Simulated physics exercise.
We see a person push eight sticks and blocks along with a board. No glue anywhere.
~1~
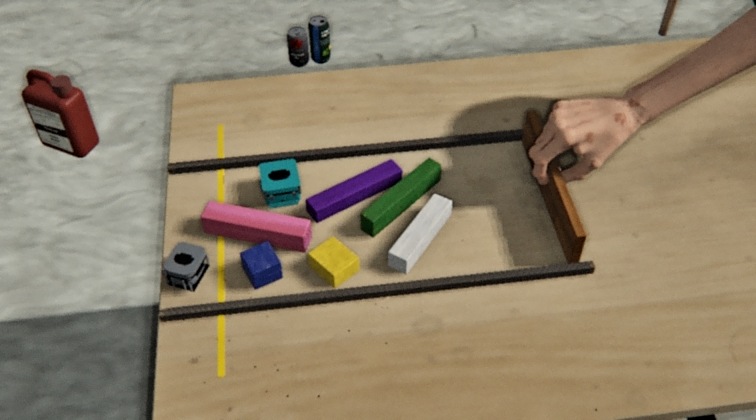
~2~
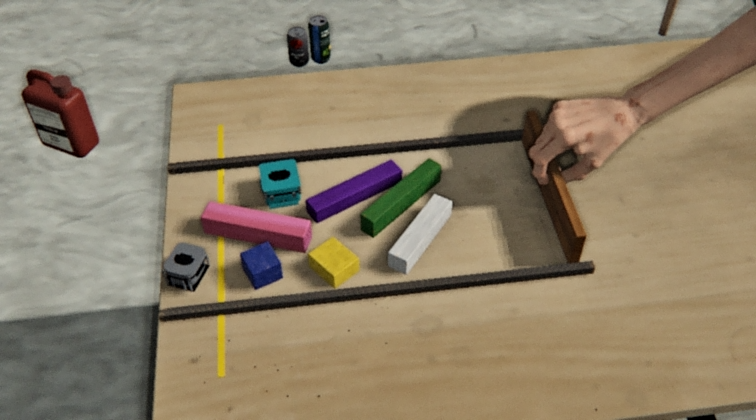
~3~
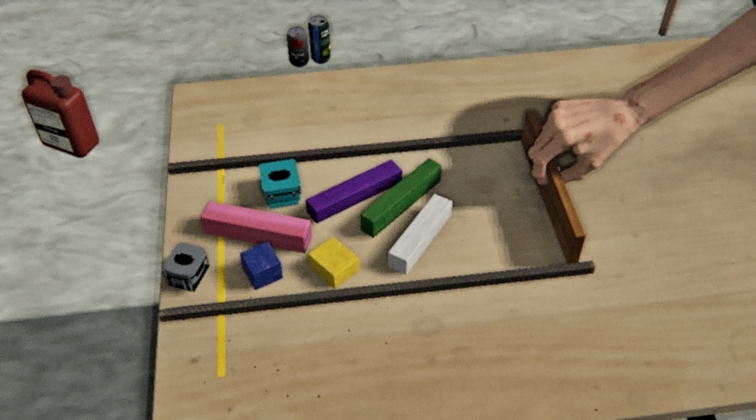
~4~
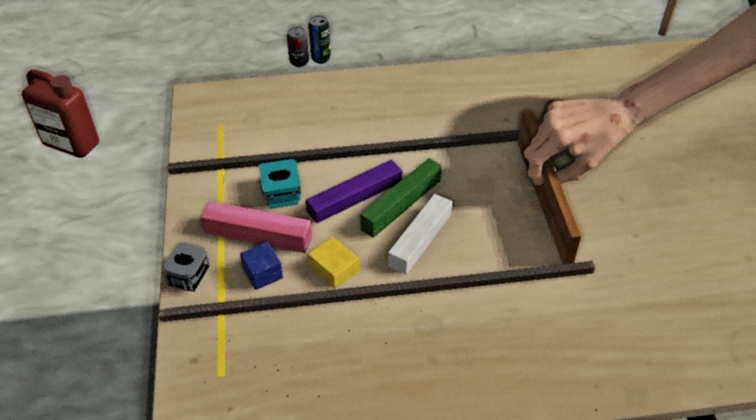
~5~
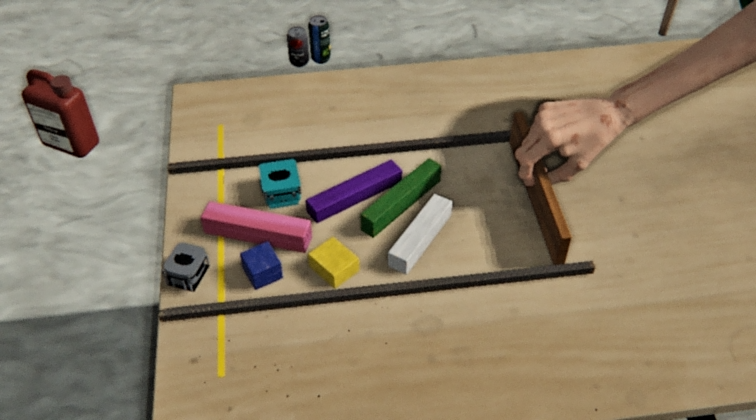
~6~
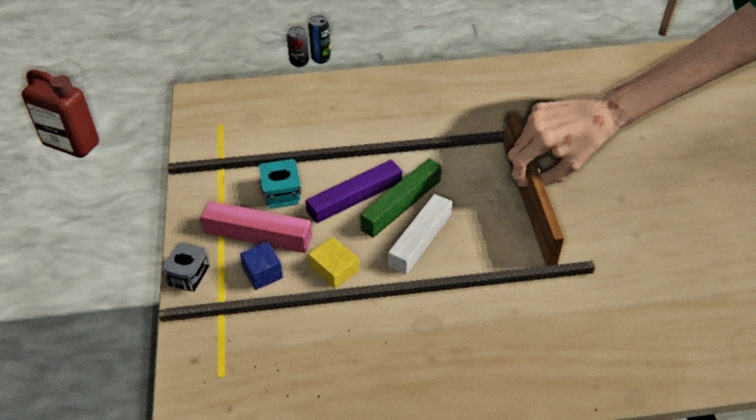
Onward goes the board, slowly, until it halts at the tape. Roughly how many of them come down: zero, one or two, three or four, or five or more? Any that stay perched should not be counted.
Three to four.
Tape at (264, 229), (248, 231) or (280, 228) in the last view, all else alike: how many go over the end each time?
Respectively, 0, 2 and 0.
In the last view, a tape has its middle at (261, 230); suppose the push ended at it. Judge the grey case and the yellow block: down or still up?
Note: Grey case does not last; yellow block lasts.
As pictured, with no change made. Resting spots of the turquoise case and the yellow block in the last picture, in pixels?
One ends up near (165, 183) and the other near (177, 292).
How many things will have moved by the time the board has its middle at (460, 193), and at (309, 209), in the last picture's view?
First 0, then 7.
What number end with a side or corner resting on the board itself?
In total, 2.
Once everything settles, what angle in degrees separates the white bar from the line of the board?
Close to 0°.
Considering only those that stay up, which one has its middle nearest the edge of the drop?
The one in question is the turquoise case.
A little later, none off yet; grey case at rest near (186, 267); pink stick at rest near (257, 227); blue block at rest near (262, 266).
When it is over, the number that fall off is three or four; down, blue block, pink stick and grey case.
